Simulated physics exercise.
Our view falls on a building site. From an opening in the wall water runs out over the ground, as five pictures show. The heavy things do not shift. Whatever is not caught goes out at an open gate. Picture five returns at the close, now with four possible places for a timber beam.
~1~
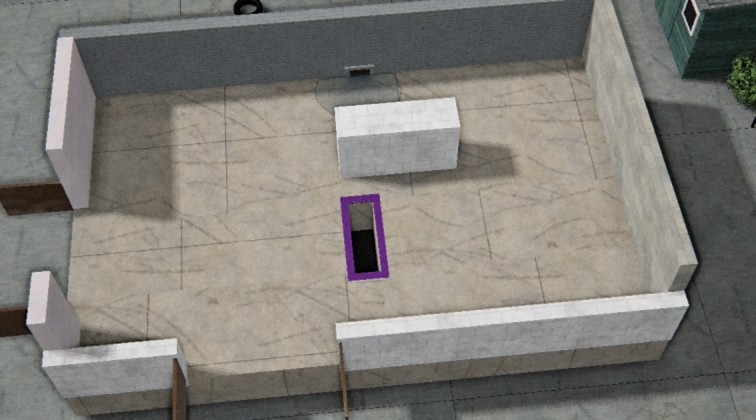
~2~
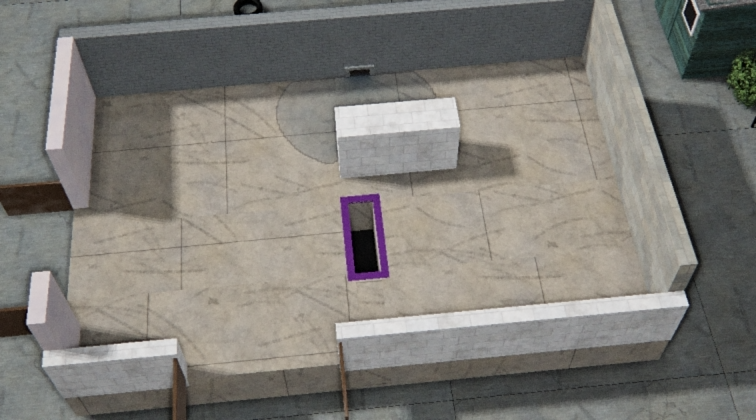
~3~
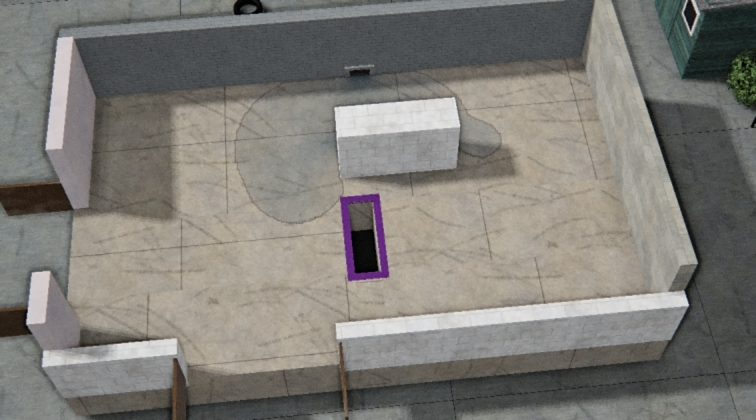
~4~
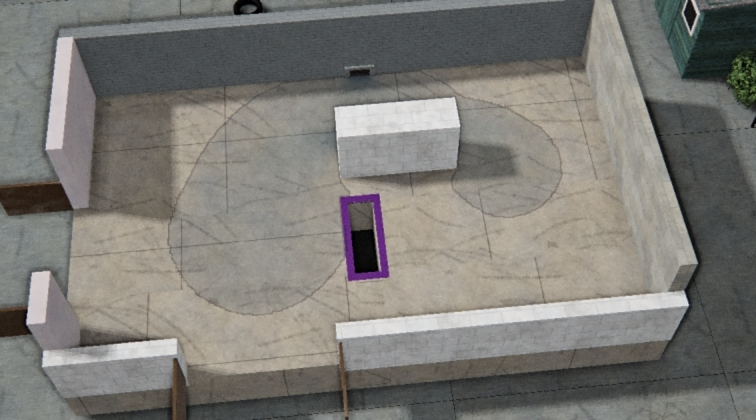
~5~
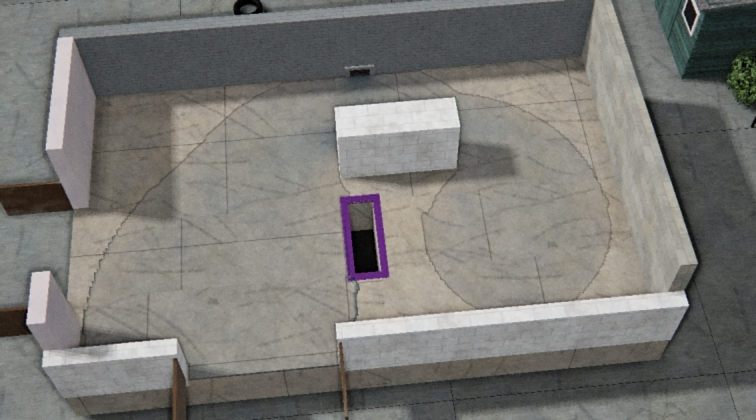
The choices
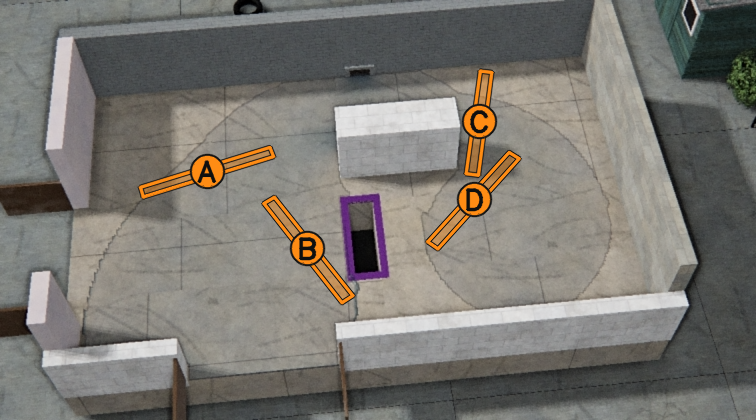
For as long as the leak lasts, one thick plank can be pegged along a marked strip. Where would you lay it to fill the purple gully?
B beats the others.
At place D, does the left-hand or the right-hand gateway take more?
The right gate.
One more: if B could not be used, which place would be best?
Place D.
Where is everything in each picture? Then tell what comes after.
Outfall at (360, 71); purple gully at (364, 236); open gate at (85, 264); open gate at (263, 357); water covers 3 % of the ground and shows as far out as (394, 98); purple gully still dry.
Water covers 9 % of the ground and shows as far out as (311, 151); purple gully still dry.
Water covers 16 % of the ground and shows as far out as (262, 204); purple gully still dry.
Water covers 32 % of the ground and shows as far out as (195, 286); purple gully still dry.
Water covers 56 % of the ground and shows as far out as (103, 309); purple gully still dry.
On the marked copy, A from (141, 192) to (271, 152); B from (269, 200) to (347, 299); C from (472, 174) to (486, 71); D from (432, 245) to (514, 155).
With A, about 2 % of the stream runs into the purple gully, about 98 % out by the gates.
With B, about 16 % of the stream runs into the purple gully, about 83 % out by the gates.
With C, about 5 % of the stream runs into the purple gully, about 94 % out by the gates.
With D, about 9 % of the stream runs into the purple gully, about 90 % out by the gates.
